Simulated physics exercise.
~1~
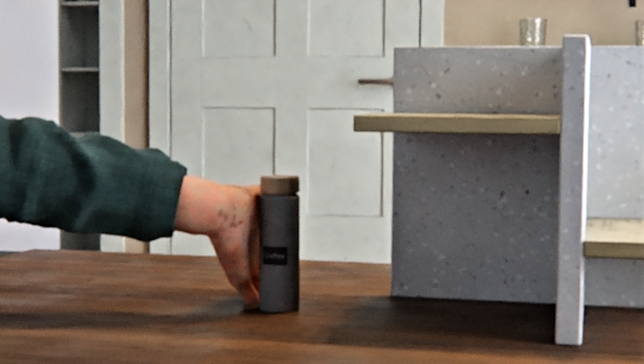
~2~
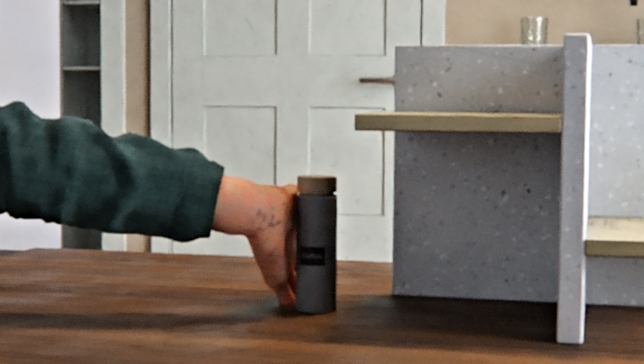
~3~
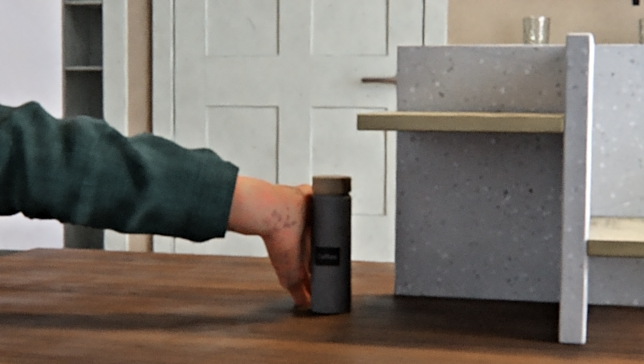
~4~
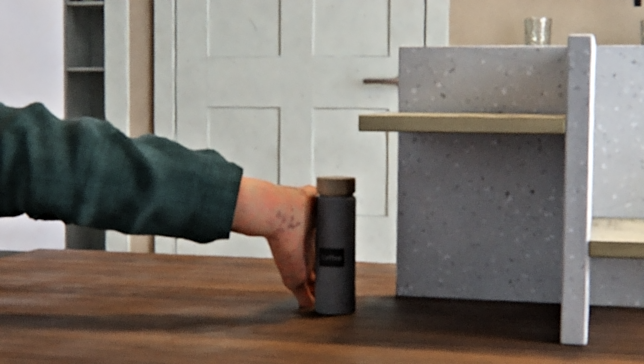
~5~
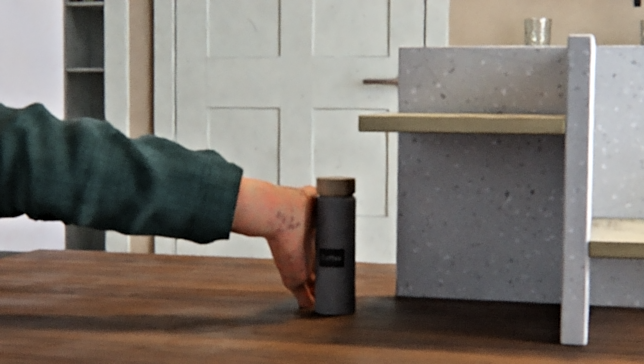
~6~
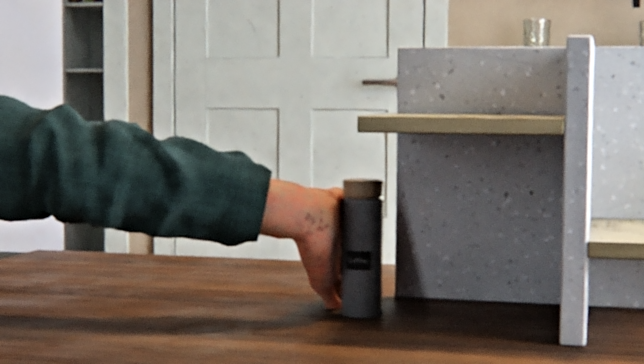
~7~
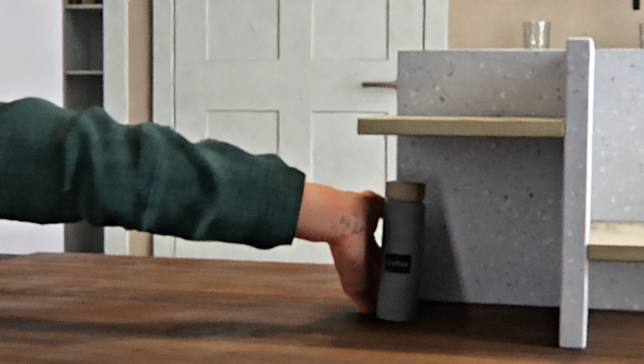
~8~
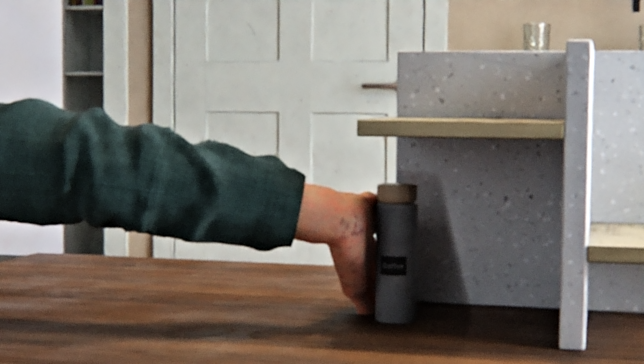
In the video, a hand in a dark green sleeve slides an upright grey shaker rightward across a wooden table toward a speckled grey shelf unit, pausing briefly before pushing it under the left ledge, where it ends upright with the hand still against it.
